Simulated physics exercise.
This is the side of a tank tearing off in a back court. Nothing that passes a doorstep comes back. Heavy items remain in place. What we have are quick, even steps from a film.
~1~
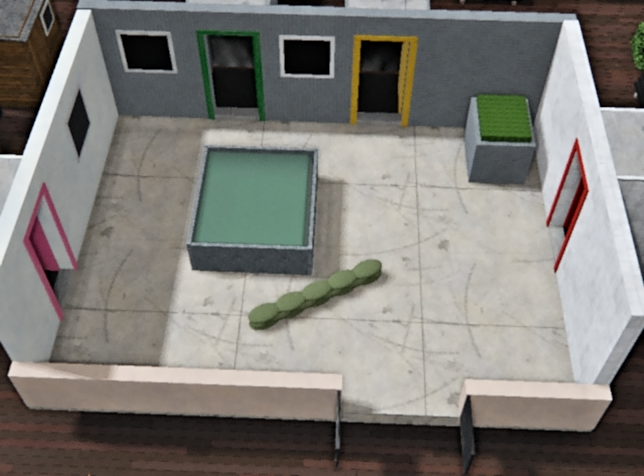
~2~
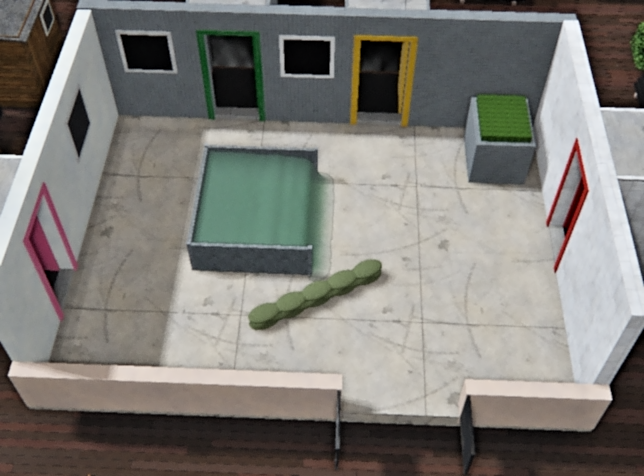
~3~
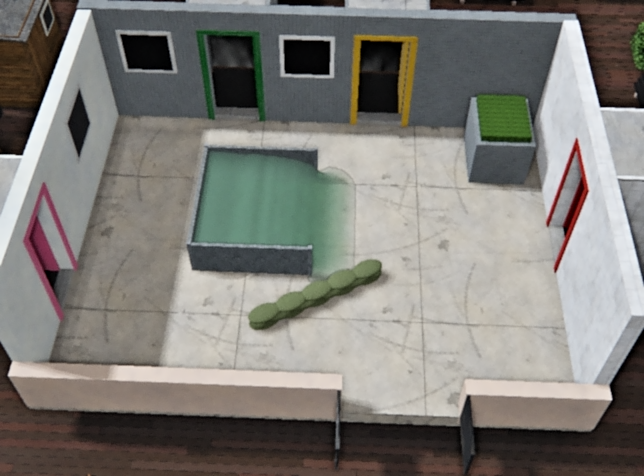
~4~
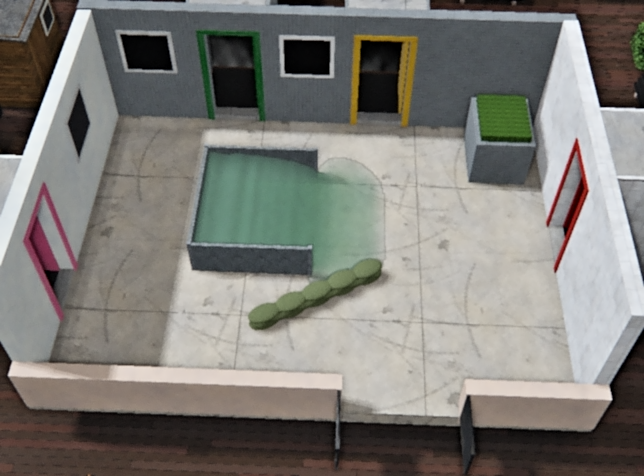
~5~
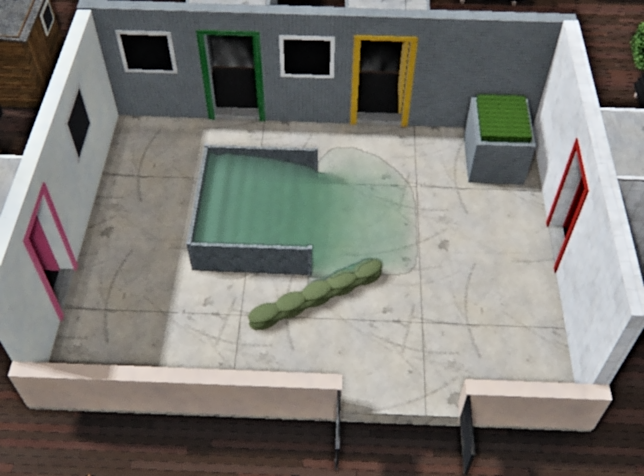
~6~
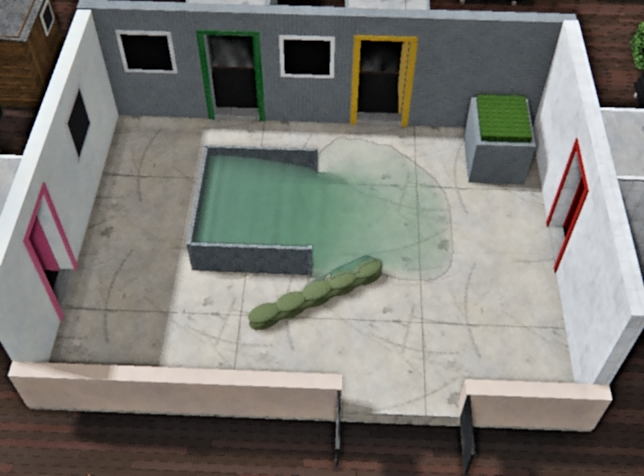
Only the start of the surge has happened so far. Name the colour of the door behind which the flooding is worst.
Red.
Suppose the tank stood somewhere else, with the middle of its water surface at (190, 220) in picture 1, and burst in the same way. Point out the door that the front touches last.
That would be the green door.
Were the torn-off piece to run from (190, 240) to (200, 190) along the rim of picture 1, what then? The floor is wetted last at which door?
That would be the one in red, I reckon.
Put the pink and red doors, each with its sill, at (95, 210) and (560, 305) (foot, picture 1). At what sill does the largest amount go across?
Answer: The red-painted one.
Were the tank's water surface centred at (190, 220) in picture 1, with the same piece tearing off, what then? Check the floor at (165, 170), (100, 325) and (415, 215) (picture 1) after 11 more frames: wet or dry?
In the order given: Not reached, not reached and wetted.
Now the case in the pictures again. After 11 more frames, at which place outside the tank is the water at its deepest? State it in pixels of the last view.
Check close to (533, 195).
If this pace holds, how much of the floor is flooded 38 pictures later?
Around 70 percent of it.
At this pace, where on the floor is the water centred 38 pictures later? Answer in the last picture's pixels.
About (404, 236).
A moment on, water covers 30 % of the floor; yellow door wet at the sill, nothing in, pink door not reached, red door a trickle in, green door not reached.
Next, water covers 40 % of the floor; yellow door wet at the sill, nothing in, pink door not reached, red door a lot in, green door not reached.
Then, water covers 45 % of the floor; yellow door wet at the sill, nothing in, pink door not reached, red door a lot in, green door not reached.
Later, water covers 70 % of the floor; yellow door a trickle in, pink door wet at the sill, nothing in, red door a lot in, green door wet at the sill, nothing in.
In the end, water covers 95 % of the floor; yellow door a trickle in, pink door wet at the sill, nothing in, red door a lot in, green door wet at the sill, nothing in; the red door has let in the most.
